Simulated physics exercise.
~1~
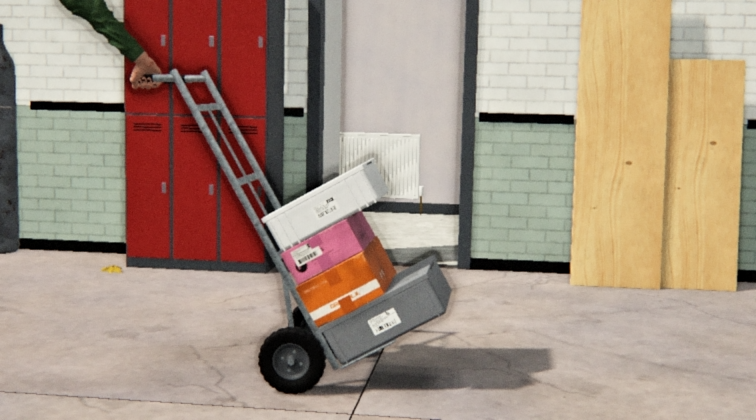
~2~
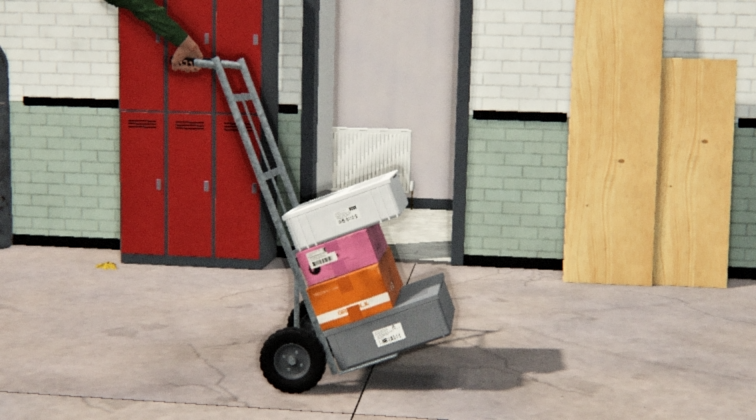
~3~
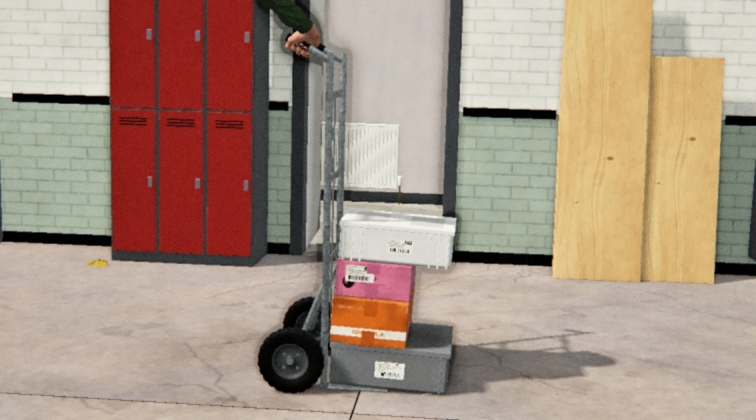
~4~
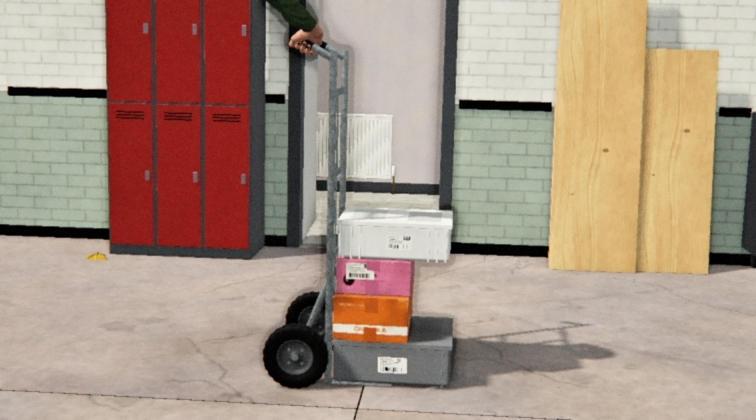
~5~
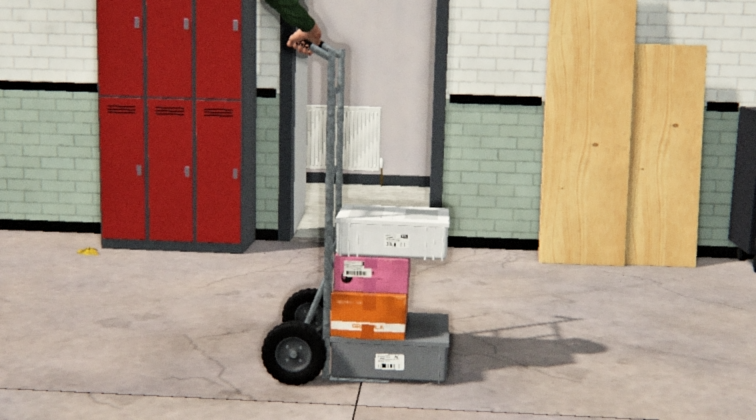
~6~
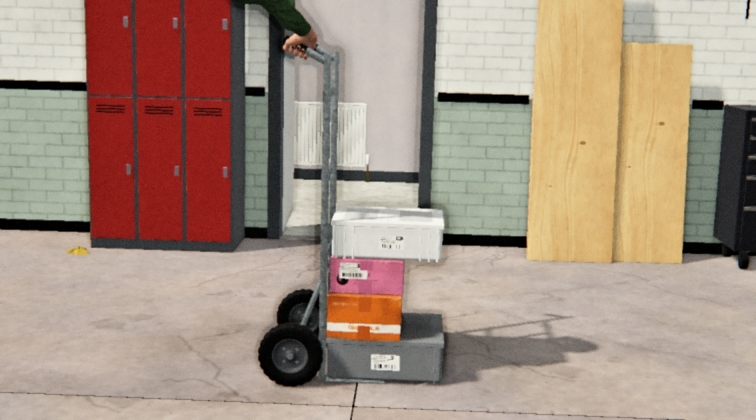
A grey hand truck carries a stack of a grey tote, an orange box, a pink parcel and a white tote, seen from the side in a hallway with pale tiled walls. Red lockers stand on the left, a door and radiator behind, and wooden boards lean on the right. A hand in a green sleeve grips the handle of the tilted truck and swings it up to the right until it stands upright. The boxes turn level with it, and the white tote settles on top. The view drifts slightly as the stack stays standing, the hand still holding the handle.
